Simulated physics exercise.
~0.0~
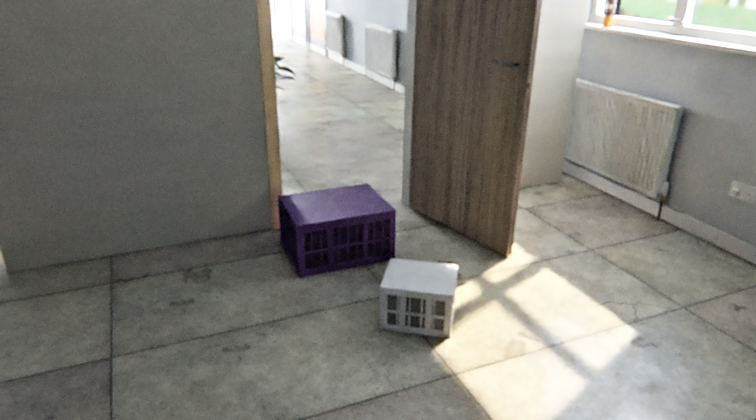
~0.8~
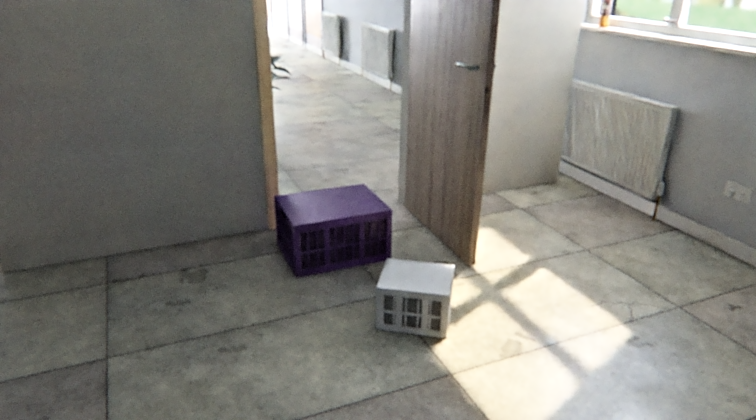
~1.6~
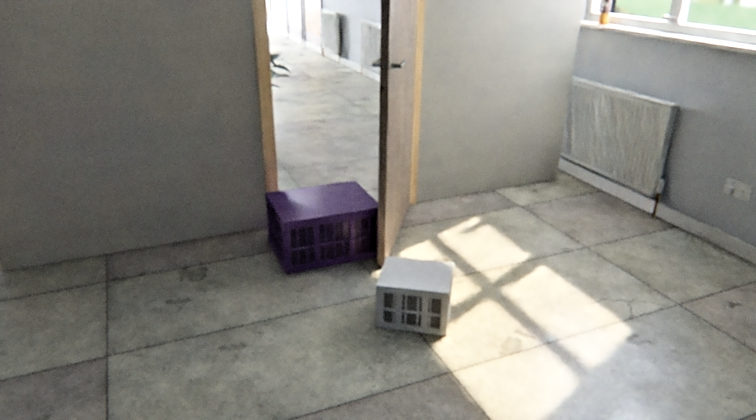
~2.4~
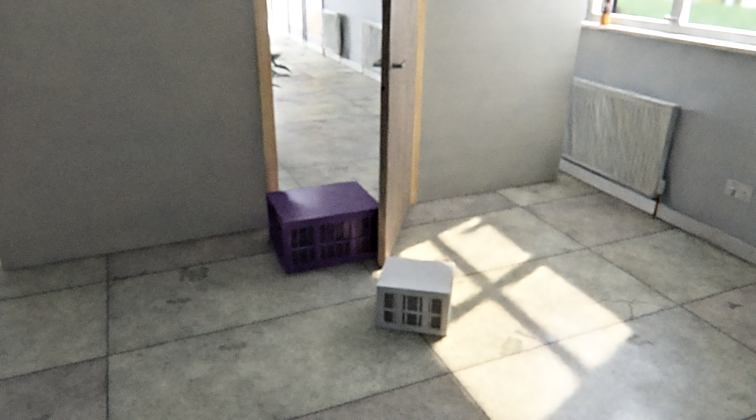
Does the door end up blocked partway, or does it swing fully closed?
The door ends up blocked partway. It stops short against the purple chest in the doorway and stays partly open.
